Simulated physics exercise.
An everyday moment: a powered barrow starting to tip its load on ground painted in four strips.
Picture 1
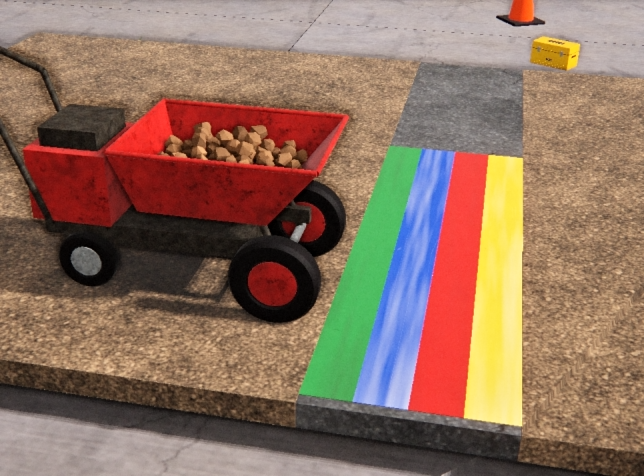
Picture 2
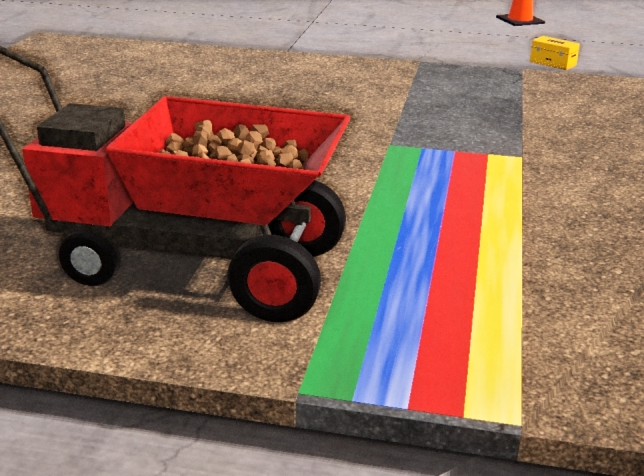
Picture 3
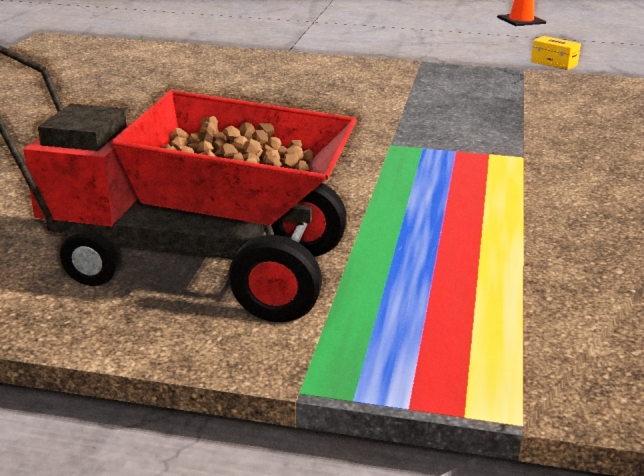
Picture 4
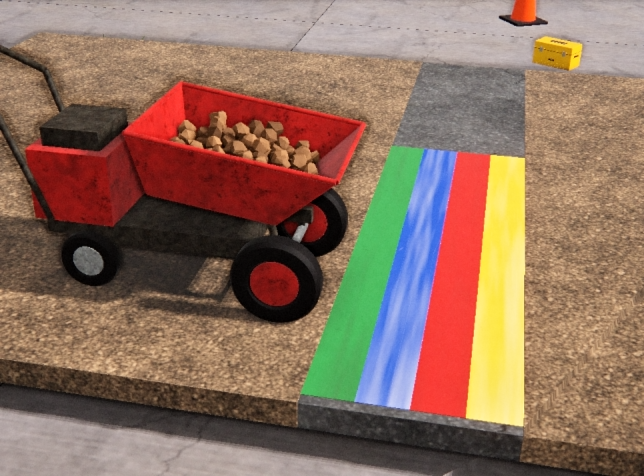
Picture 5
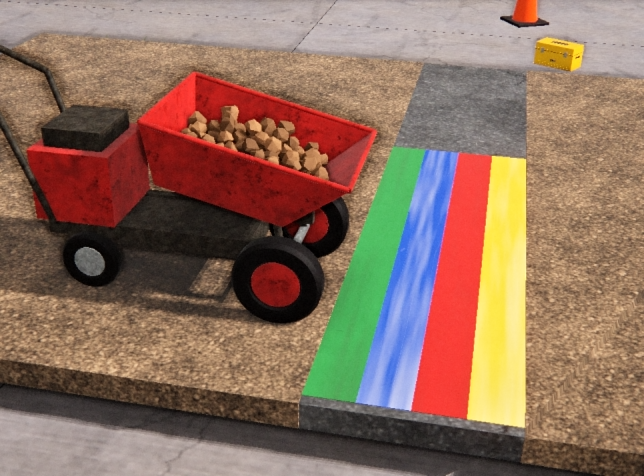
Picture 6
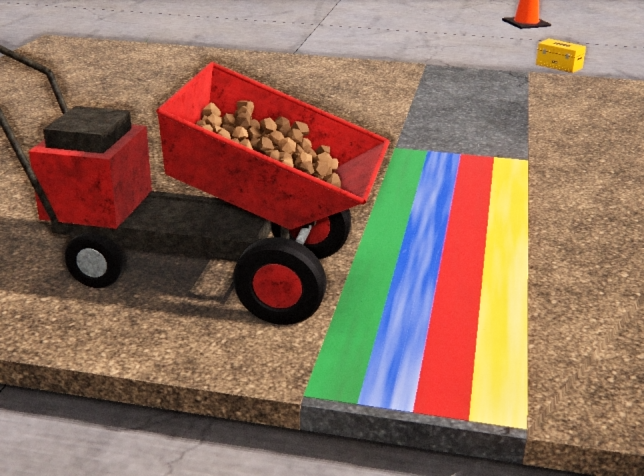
The clip opens on a red powered barrow holding brown clods in a level skip, left of green, blue, red and yellow strips painted on the ground. The skip then begins to tilt, its back end rising steadily while its front lip lowers toward the right, ending clearly slanted with the clods still inside.
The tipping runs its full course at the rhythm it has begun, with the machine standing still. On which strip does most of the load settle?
Most lies over the red band.
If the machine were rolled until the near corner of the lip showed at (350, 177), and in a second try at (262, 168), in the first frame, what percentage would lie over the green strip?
The first gives 0 %, the second 10 %.
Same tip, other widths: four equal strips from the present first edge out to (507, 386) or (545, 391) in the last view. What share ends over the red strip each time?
Near 30 % and 40 %.
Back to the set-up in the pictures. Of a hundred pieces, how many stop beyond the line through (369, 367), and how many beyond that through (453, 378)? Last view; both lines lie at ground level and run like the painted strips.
In turn 80 and 40 in a hundred.
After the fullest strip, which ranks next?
The runner-up: The yellow one.
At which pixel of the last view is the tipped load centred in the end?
Near (466, 305).
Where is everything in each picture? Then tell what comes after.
In the first picture, lip of the skip at (316, 174), level; top of the load at (222, 156), clay clods; green strip at (339, 356); blue strip at (390, 363); red strip at (442, 370); yellow strip at (495, 377).
In the second picture, lip of the skip at (318, 174), level; top of the load at (223, 154).
In the third picture, lip of the skip at (325, 177), tipped barely; top of the load at (223, 156).
In the fourth picture, lip of the skip at (336, 183), tipped a little; top of the load at (213, 144).
In the fifth picture, lip of the skip at (349, 191), tipped a little; top of the load at (225, 139).
In the sixth picture, lip of the skip at (363, 202), tipped clearly; top of the load at (229, 132); green strip at (344, 358); blue strip at (395, 365); red strip at (447, 373); yellow strip at (500, 380).
Soon after the last picture, skip tipped steeply; all in the skip.
A little later, skip tipped right over; most in the skip; a stray few over the blue strip; a small part over the red strip.
Later still, skip tipped right over; about a quarter in the skip; a stray few over the green strip; a small part over the blue strip; about a third over the red strip; about a quarter over the yellow strip; a small part off the paint.
At rest, skip tipped right over; about a quarter in the skip; a stray few over the green strip; a small part over the blue strip; about a third over the red strip; about a quarter over the yellow strip; a small part off the paint.
